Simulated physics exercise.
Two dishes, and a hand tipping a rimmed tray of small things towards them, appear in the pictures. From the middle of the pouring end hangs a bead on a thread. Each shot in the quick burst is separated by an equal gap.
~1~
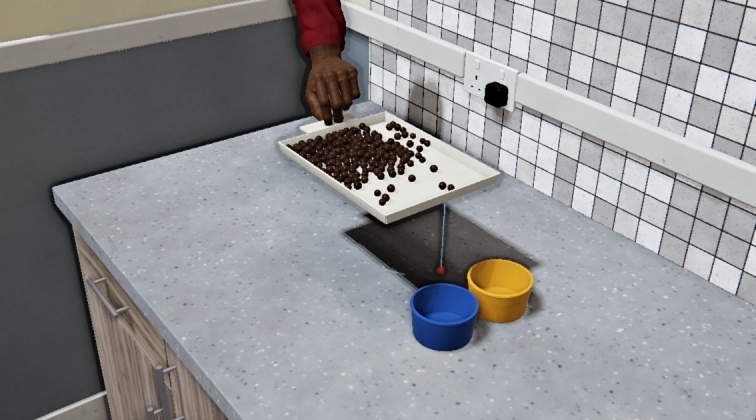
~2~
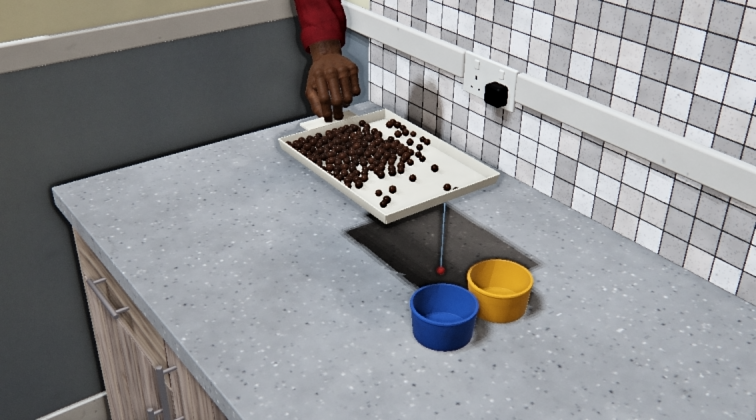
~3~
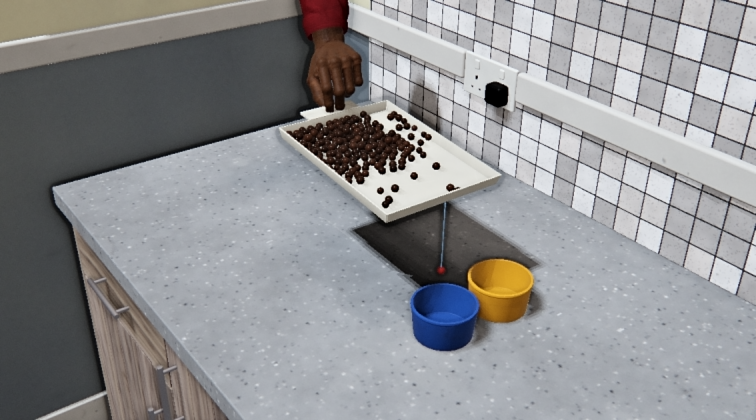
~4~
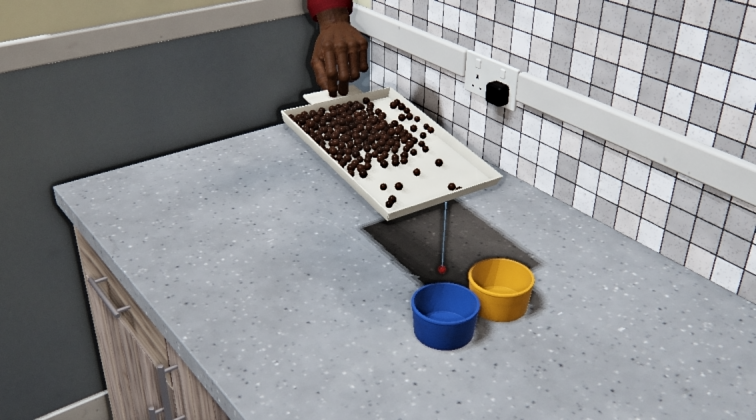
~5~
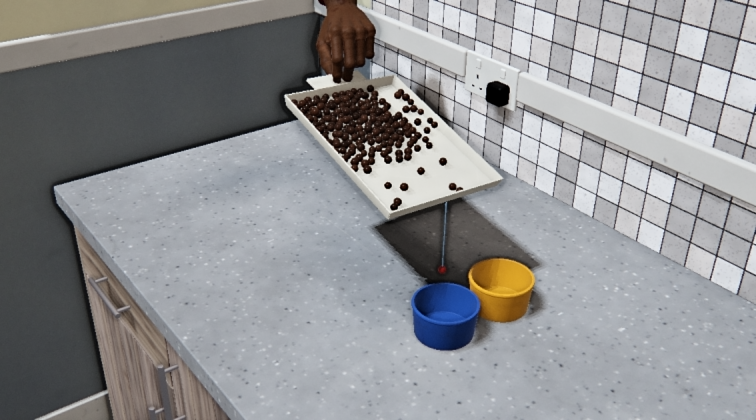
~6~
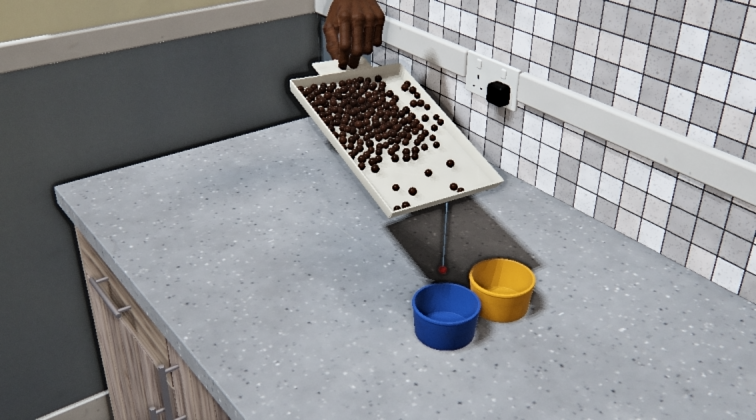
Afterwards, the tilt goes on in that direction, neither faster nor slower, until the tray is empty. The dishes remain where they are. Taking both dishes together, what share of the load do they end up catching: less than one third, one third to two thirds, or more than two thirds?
One to two thirds.
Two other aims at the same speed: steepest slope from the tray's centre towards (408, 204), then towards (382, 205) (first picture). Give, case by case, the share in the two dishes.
The first try would leave around 20 per cent there, the second around 10 per cent.
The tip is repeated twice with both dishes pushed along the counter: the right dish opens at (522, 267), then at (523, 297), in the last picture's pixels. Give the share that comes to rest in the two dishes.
Roughly 50 % and 30 %.
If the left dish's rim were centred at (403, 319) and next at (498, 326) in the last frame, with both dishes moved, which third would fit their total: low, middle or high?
Below one third; under a third.
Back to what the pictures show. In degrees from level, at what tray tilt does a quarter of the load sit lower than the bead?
Roughly 70 degrees of tilt.
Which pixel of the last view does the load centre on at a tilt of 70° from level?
Look around (492, 223) in the last picture.
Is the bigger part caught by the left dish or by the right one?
More ends up in the one on the right.
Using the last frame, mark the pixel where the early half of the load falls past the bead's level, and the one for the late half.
Close to (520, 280), then close to (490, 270).
Soon, tray tipped steeply; about a third on the tray; a stray few in the left dish; a small part in the right dish; a small part outside both; about a third in the air.
A while on, tray tipped past a quarter turn; a stray few on the tray; a small part in the left dish; about a third in the right dish; about half outside both; a small part in the air.
Towards the end, tray tipped past a quarter turn; a small part in the left dish; about half in the right dish; about half outside both.
Finally, tray tipped past a quarter turn; a small part in the left dish; about half in the right dish; about half outside both.
